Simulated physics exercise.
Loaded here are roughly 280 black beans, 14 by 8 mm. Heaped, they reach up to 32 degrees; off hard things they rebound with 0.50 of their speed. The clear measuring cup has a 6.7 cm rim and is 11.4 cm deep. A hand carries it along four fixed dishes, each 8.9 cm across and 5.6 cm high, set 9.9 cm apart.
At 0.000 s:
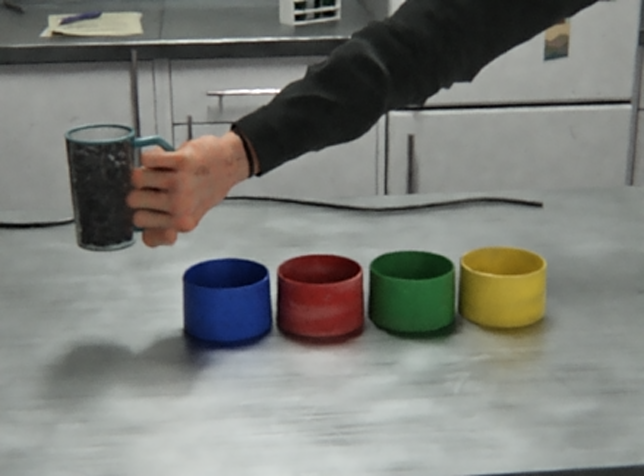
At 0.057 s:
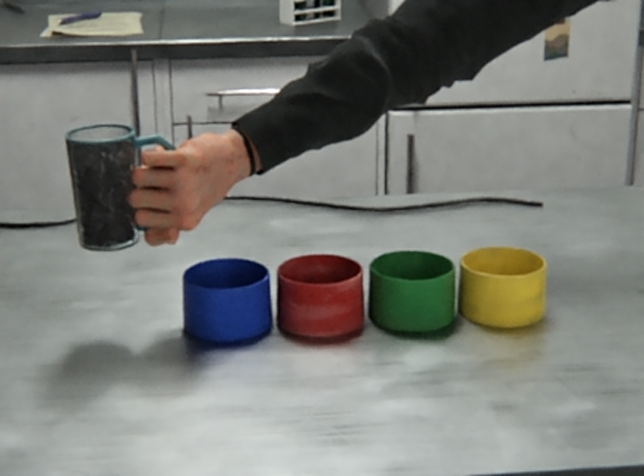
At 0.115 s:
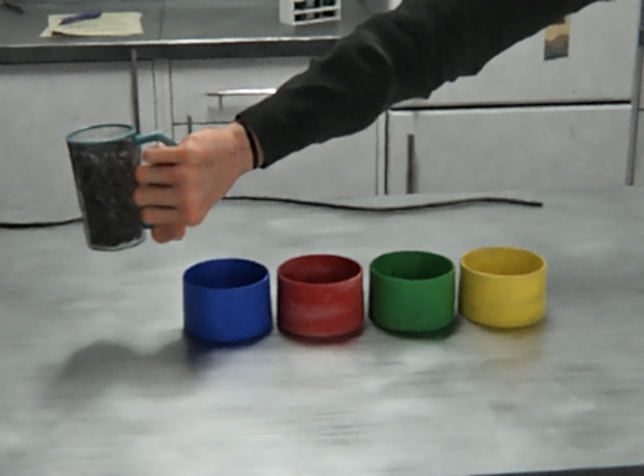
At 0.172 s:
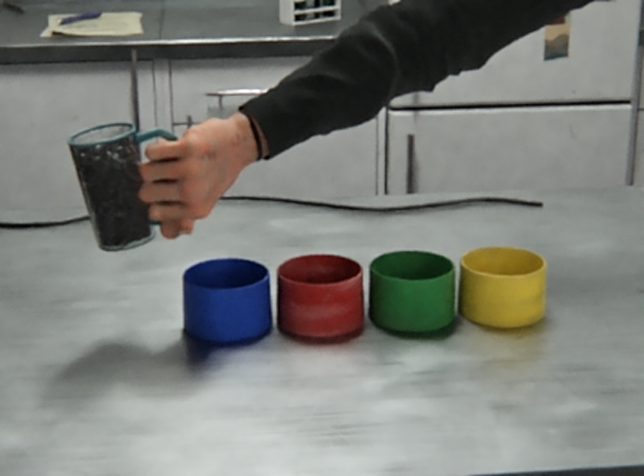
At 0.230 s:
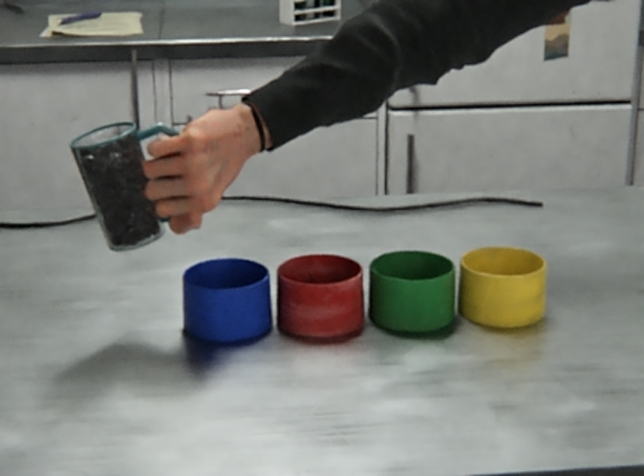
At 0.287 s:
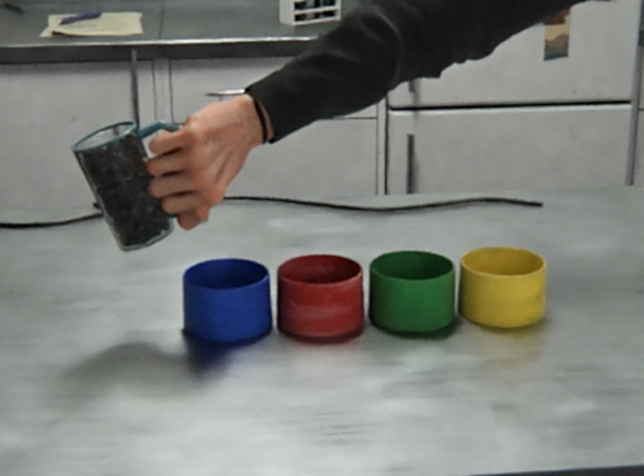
A hand in a dark sleeve, reaching in from the upper right, holds a clear measuring cup of black beans by its handle above a grey tabletop, seen from slightly above by a still camera. Four small dishes, blue, red, green and yellow from left to right, stand in a row below. The cup starts upright, then leans steadily leftward while shifting slightly right.
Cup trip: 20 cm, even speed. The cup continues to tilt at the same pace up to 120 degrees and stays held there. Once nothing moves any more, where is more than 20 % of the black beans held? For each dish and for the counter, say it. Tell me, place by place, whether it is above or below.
Red dish: Probably a fifth or fewer of the pieces land there; blue dish: Probably more than a fifth of the pieces land there; green dish: Probably a fifth or fewer of the pieces land there; yellow dish: Probably a fifth or fewer of the pieces land there; counter: Probably more than a fifth of the pieces land there.
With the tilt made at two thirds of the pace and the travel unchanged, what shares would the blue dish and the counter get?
Then blue 100 and counter 0.
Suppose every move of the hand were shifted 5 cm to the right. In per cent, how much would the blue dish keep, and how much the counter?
Blue 90; counter 10.
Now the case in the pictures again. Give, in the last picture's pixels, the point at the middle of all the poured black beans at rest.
Around (208, 312).
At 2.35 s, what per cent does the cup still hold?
My guess is near 0 per cent.
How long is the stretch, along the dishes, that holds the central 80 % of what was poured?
About 13 cm.
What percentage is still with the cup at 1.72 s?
Some 25 per cent.
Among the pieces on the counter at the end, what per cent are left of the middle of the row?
Around 100 per cent of it.
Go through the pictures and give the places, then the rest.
Cup at (104, 188), tilt 0 degrees, lip at (66, 135), moved 0.0 cm; middle of the pieces at (106, 195); blue dish at (226, 274); red dish at (320, 270); green dish at (412, 266); yellow dish at (503, 262), in the first frame.
Cup at (105, 188), tilt 1 degrees, lip at (66, 136), moved 0.1 cm; middle of the pieces at (108, 195), in the second frame.
Cup at (109, 188), tilt 5 degrees, lip at (67, 138), moved 0.5 cm; middle of the pieces at (112, 195), in the third frame.
Cup at (114, 188), tilt 9 degrees, lip at (69, 141), moved 1.1 cm; middle of the pieces at (118, 194), in the fourth frame.
Cup at (120, 188), tilt 14 degrees, lip at (71, 144), moved 1.7 cm; middle of the pieces at (124, 194), in the fifth frame.
Cup at (126, 187), tilt 19 degrees, lip at (73, 148), moved 2.2 cm; middle of the pieces at (130, 193); blue dish at (226, 274); red dish at (320, 270); green dish at (412, 266); yellow dish at (503, 262). Its pace works out near 85 degrees a second; the hand travels 10 cm a second, in the sixth frame.
After 1.15 s, tilt 90 degrees; cup holds 100 %.
After 1.72 s, tilt 120 degrees; cup holds 25 %, blue 40 %.
Then, at 2.35 s, tilt 120 degrees; cup holds 0 %, blue 65 %.
By 2.7 s all is still; red 0 %, blue 65 %, green 0 %, yellow 0 %, counter 35 %.
